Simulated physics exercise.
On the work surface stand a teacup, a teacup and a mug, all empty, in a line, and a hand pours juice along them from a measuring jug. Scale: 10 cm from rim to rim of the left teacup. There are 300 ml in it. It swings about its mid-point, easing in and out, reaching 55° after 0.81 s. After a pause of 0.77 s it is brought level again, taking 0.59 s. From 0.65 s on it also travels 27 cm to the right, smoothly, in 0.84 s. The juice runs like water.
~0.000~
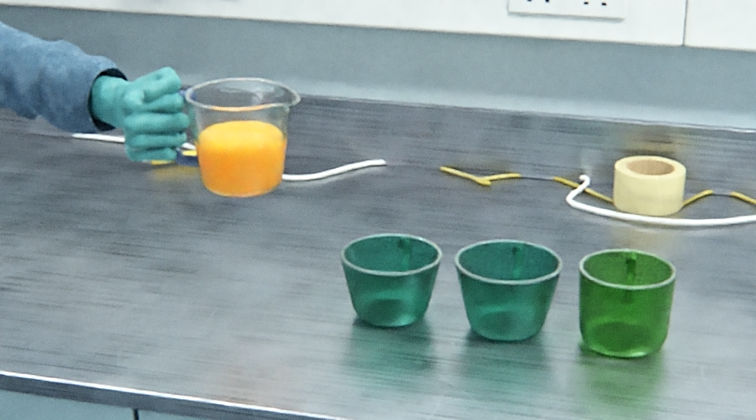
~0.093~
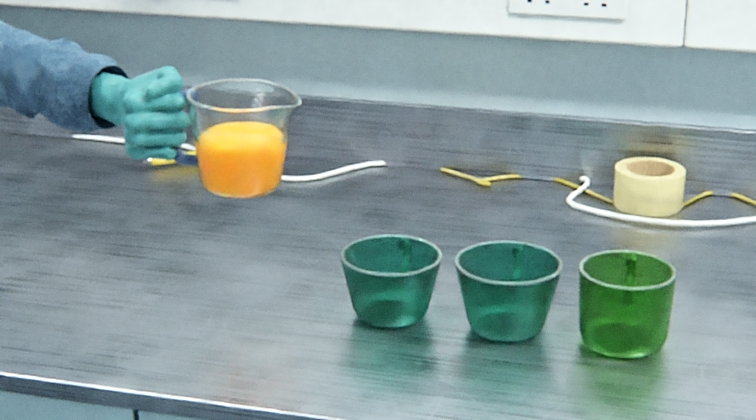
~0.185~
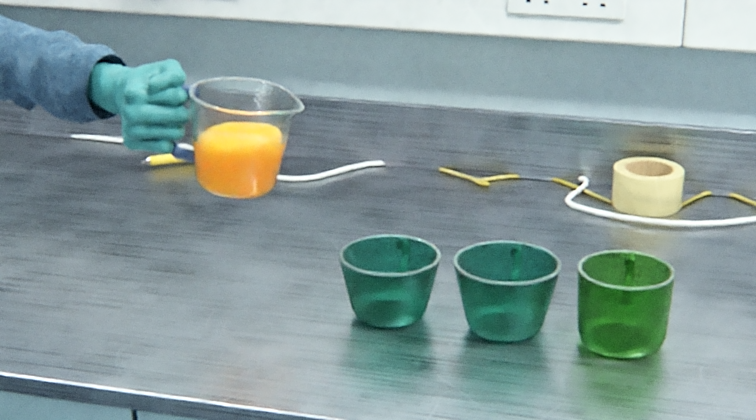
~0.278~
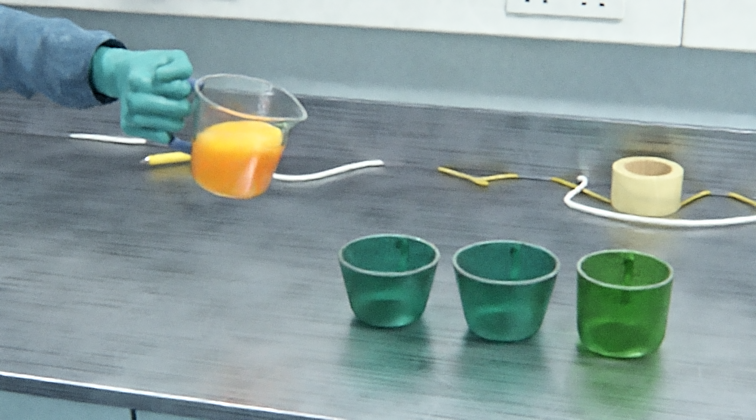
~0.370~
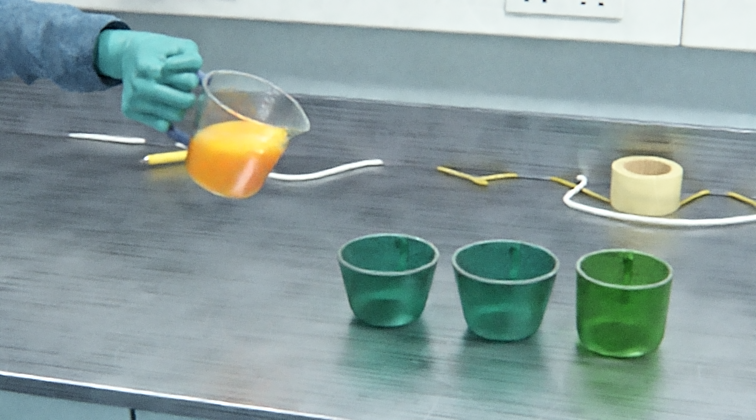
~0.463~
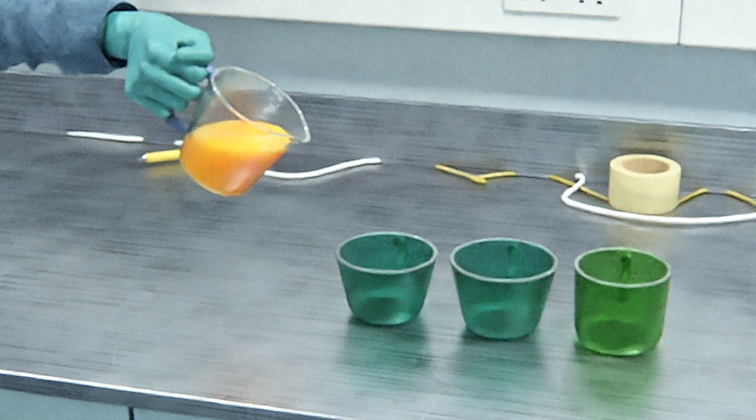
A glass measuring jug of orange juice, held by a teal-gloved hand in a blue sleeve, tilts rightward over a dark work surface seen from slightly above. Two teal cups and a green one stand empty in a row to the right, with cream tape and white and yellow cords behind. The jug leans slowly, then more steeply, its juice slanting inside, while the view barely shifts.
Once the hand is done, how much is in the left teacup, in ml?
About 15 ml.
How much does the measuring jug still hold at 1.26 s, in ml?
About 220 ml.
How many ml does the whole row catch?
About 130 ml.
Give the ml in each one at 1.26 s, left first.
About 20 ml left, 20 ml middle, 0 ml right.
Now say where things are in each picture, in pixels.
Tilt 0°; pouring edge (299, 100); surface from (213, 128) to (274, 133); the left teacup's rim runs from (343, 250) to (439, 260); the middle teacup's rim runs from (457, 257) to (561, 268); the right mug's rim runs from (581, 265) to (675, 275), in the first frame.
Tilt 2°; pouring edge (300, 103); surface from (214, 129) to (275, 134), in the second frame.
Tilt 7°; pouring edge (302, 109); surface from (213, 128) to (274, 136), in the third frame.
Tilt 14°; pouring edge (306, 118); surface from (212, 129) to (278, 136), in the fourth frame.
Tilt 24°; pouring edge (309, 129); surface from (208, 130) to (277, 136), in the fifth frame.
Tilt 34°; pouring edge (309, 140); surface from (199, 127) to (284, 136), in the sixth frame.
After 0.92 s the tilt is 55° and from the left they hold 15 ml, 0 ml, 0 ml, the measuring jug 275 ml, and 5 ml is on the work surface.
After 1.26 s the tilt is 55° and from the left they hold 15 ml, 20 ml, 0 ml, the measuring jug 215 ml, and 5 ml is on the work surface.
After 1.61 s the tilt is 55° and from the left they hold 15 ml, 20 ml, 75 ml, the measuring jug 140 ml, and 25 ml is on the work surface.
After 1.99 s the tilt is 11° and from the left they hold 15 ml, 20 ml, 95 ml, the measuring jug 140 ml, and 25 ml is on the work surface.
In the end from the left they hold 15 ml, 20 ml, 95 ml, the measuring jug 140 ml, and 25 ml is on the work surface.
